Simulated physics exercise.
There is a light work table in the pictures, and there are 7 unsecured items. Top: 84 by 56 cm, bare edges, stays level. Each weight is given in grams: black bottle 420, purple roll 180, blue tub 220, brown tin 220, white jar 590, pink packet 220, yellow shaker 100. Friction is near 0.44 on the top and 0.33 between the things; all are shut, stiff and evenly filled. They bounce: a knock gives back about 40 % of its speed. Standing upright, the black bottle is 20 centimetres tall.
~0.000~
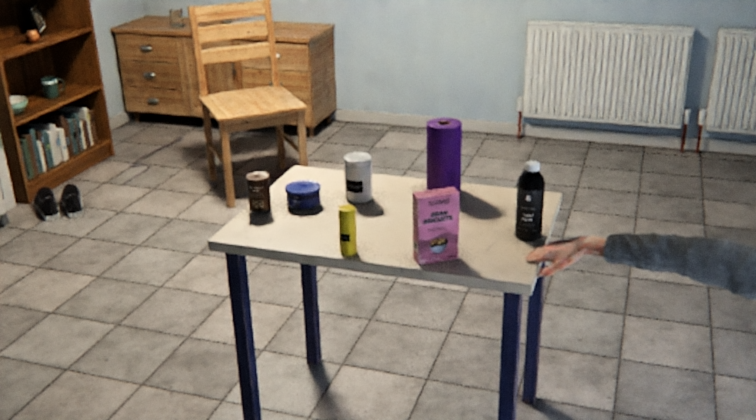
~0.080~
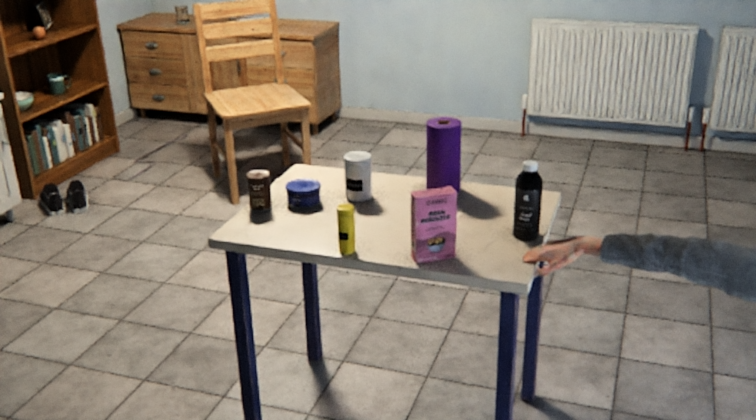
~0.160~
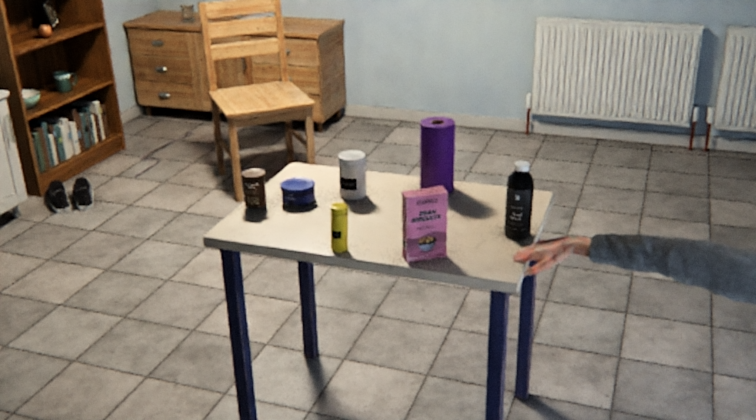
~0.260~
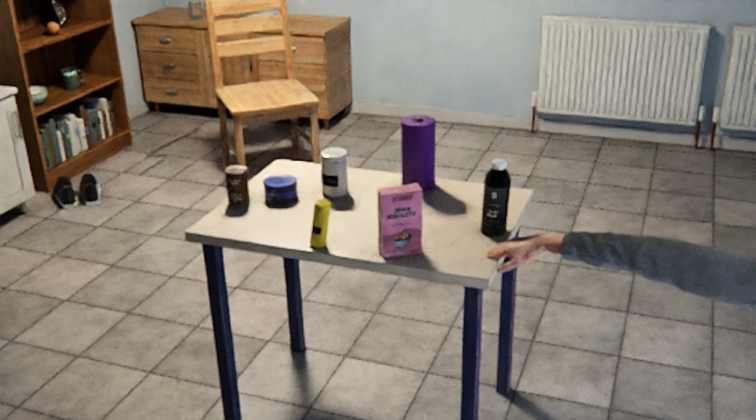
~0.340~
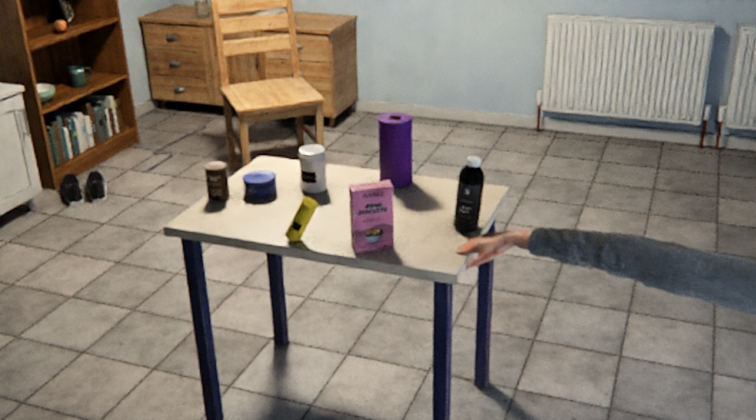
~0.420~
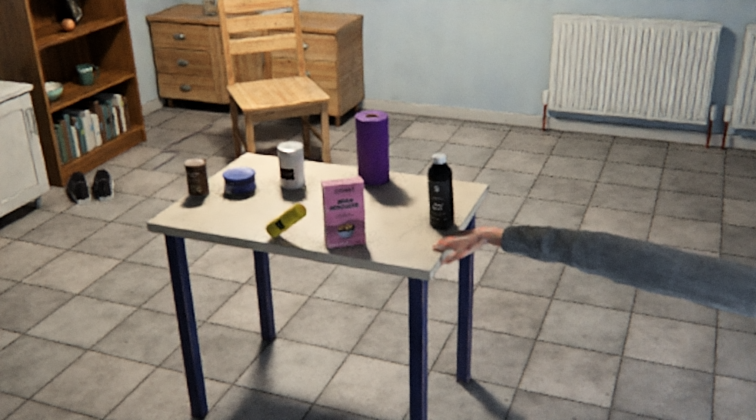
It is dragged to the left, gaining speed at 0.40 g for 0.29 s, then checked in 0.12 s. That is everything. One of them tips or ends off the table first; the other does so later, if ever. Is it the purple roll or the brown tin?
The latter of the two.
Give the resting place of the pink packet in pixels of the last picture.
About (310, 213).
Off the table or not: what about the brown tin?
Brown tin: Goes out of bounds.
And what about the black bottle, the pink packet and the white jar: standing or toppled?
Outcome noted - the black bottle ends up fallen, the pink packet ends up fallen, the white jar survives without falling.
After 0.52 s, table along by 23 cm; brown tin now off the table; purple roll slid 7 cm near (354, 146); yellow shaker on its side.
After 0.62 s, table along by 23 cm; purple roll slid 8 cm near (348, 145); black bottle on its side; yellow shaker on its side.
After 0.82 s, table along by 23 cm; purple roll slid 8 cm near (348, 145); black bottle on its side; pink packet on its side.
After 1.12 s, purple roll resting near (348, 145).
By the end (1.4 s), off the table, brown tin; tipped over on the table, black bottle, pink packet and yellow shaker; not toppled but over 5 cm from the start, purple roll, blue tub and white jar. Seen from the same camera at the end, purple roll near (348, 145). Purple roll was never lost; brown tin went at 0.50 s.
